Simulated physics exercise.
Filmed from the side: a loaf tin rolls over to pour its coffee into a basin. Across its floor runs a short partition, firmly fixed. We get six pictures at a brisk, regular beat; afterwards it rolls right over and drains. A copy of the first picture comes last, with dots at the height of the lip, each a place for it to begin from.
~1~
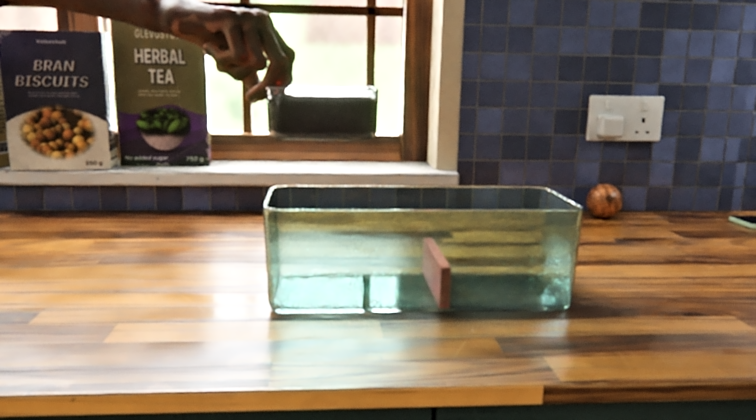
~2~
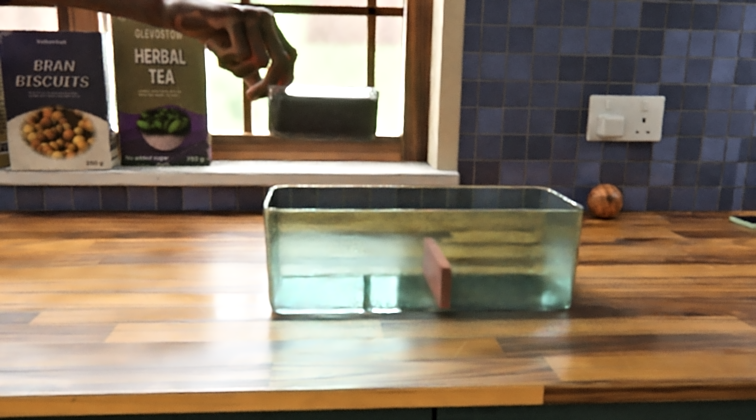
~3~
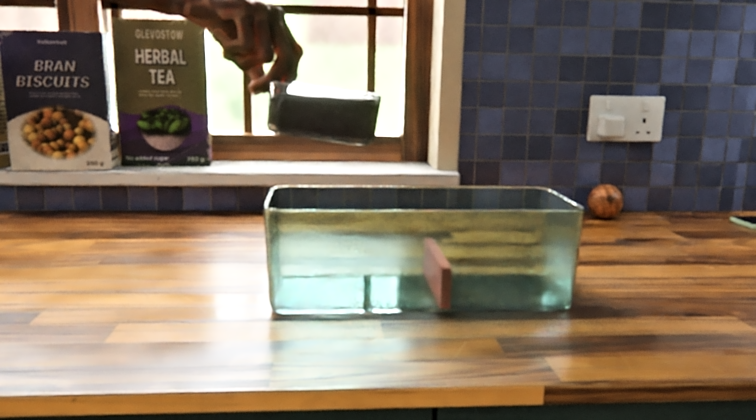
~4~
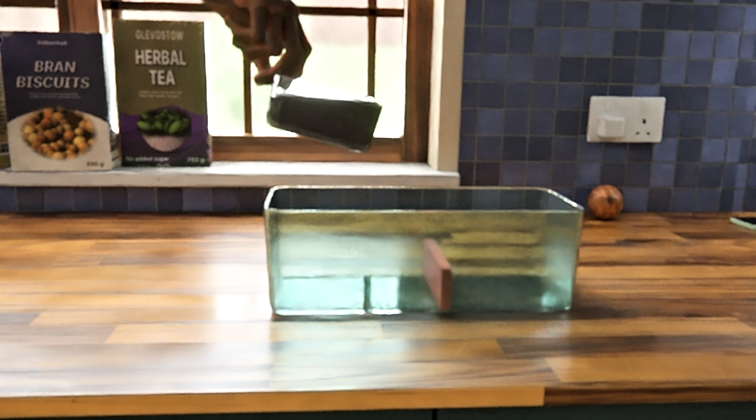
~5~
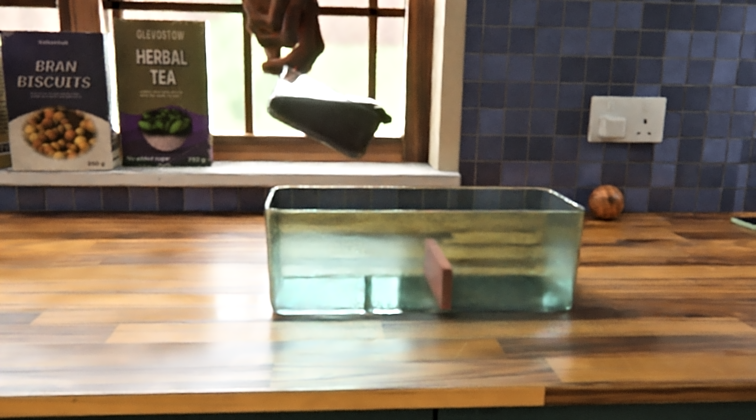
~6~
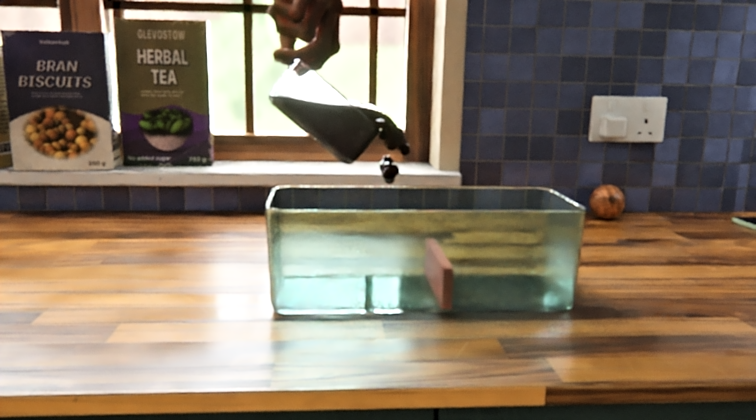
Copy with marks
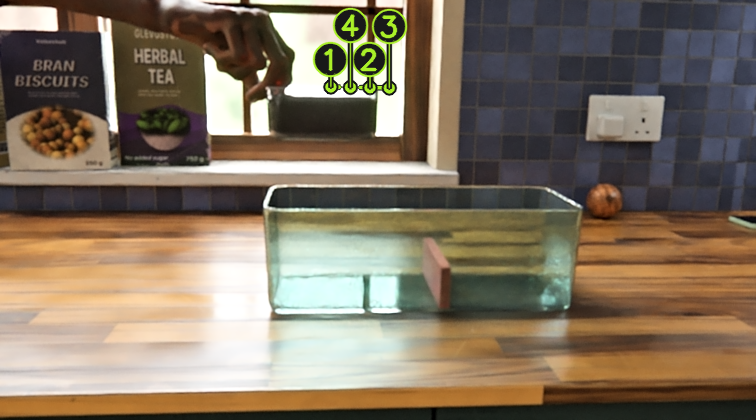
In this clip, a hand holds a container of dark liquid above a clear rectangular basin with a short reddish partition on a wooden counter, then tilts it rightward until liquid runs over the lip in a dark stream.
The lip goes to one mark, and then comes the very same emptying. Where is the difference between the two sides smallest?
3 beats the others.
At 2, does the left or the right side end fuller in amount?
The left side.
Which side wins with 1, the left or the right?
More ends on the left.
On the marked copy, 1 at (330, 87); 2 at (369, 87); 3 at (389, 88); 4 at (350, 87).
With 1, about 97 % ends left of the wall and 3 % right of it.
With 2, about 92 % ends left of the wall and 7 % right of it.
With 3, about 49 % ends left of the wall and 50 % right of it.
With 4, about 98 % ends left of the wall and 2 % right of it.
